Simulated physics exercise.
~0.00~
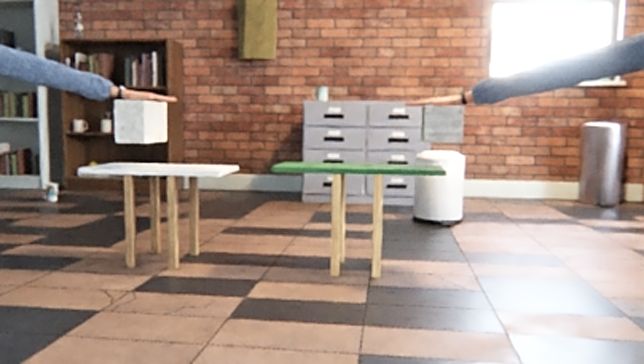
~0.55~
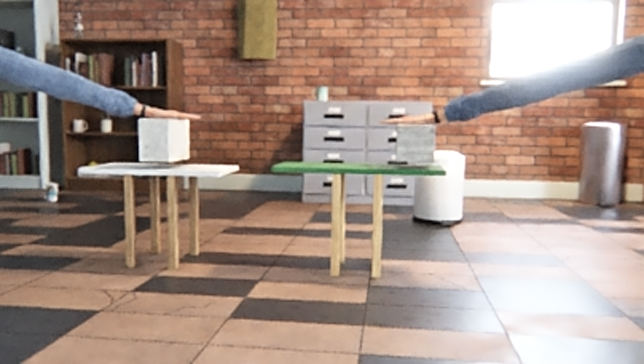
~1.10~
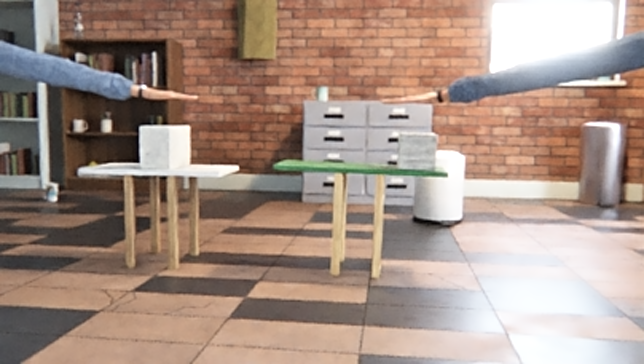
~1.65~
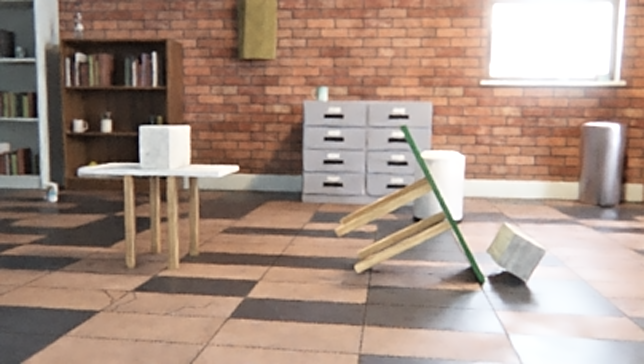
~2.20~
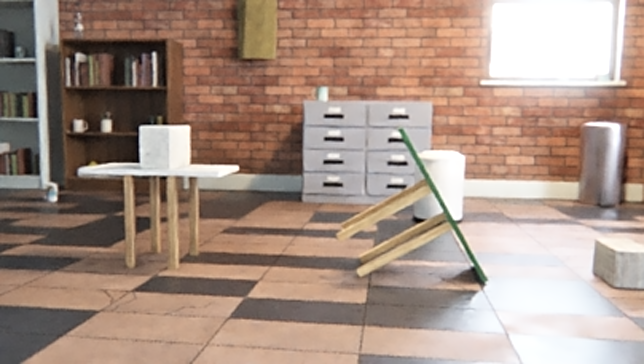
Brick-walled room with two hands setting pale blocks on small tables, the green one tipping over, the white one staying upright.
